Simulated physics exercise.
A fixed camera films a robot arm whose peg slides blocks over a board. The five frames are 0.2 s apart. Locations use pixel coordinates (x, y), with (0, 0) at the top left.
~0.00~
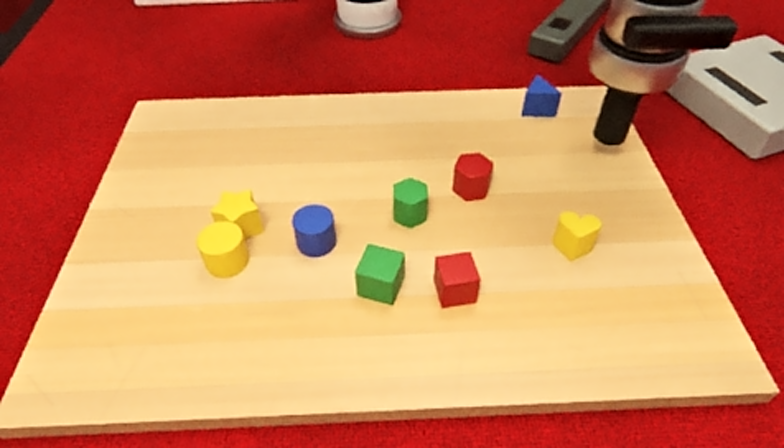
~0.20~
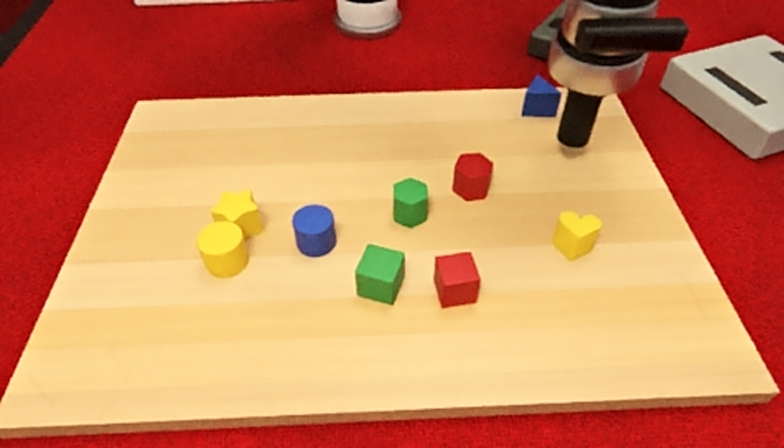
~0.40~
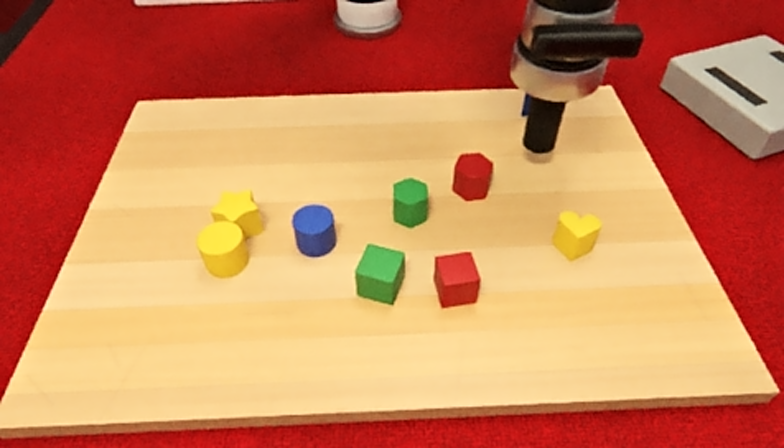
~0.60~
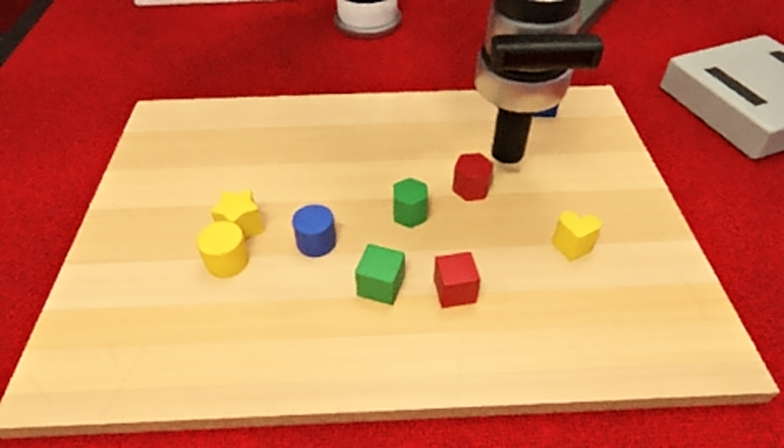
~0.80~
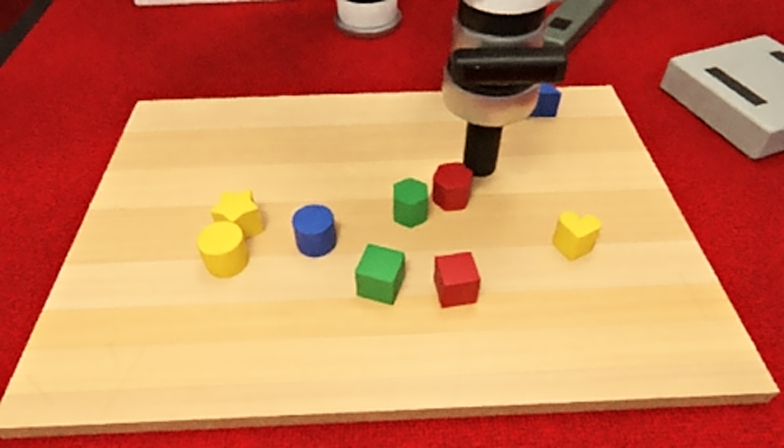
A robotic arm's dark peg hangs over the upper right of a pale wooden board on a red surface, seen from above at an angle by a still camera. Yellow star and round blocks and a blue cylinder sit left, green and red blocks near the middle, a yellow heart right, and a blue triangle behind. The peg glides left and slightly nearer, then nudges the red hexagonal block a little toward the green one.
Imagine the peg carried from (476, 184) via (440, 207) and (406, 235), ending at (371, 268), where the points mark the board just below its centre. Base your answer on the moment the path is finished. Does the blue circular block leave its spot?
Yes, I think so.
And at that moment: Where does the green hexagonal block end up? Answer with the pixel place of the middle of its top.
Pixel (294, 230).
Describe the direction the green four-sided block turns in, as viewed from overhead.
Looking from above, the answer is counterclockwise.
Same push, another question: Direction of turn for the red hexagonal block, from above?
Watching from overhead, you'd notice the red hexagonal block rotating clockwise.
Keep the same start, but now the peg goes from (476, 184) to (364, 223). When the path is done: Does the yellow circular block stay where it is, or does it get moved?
Still in place.
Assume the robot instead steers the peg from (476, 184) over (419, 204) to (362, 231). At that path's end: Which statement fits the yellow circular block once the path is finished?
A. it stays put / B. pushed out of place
A: It stays put.
On the path given first. One third of the way, peg (441, 189); green hexagonal block (374, 204), turned 15° anticlockwise; red hexagonal block (408, 194), turned 20° clockwise.
Two thirds of the way, peg (406, 218); blue circular block (289, 222); green hexagonal block (329, 221); red hexagonal block (368, 217), turned 35° clockwise.
At the end, peg (370, 250); blue circular block (257, 222); green four-sided block (374, 275), turned 30° anticlockwise; green hexagonal block (294, 230), turned 20° clockwise; red hexagonal block (331, 236), turned 60° clockwise.
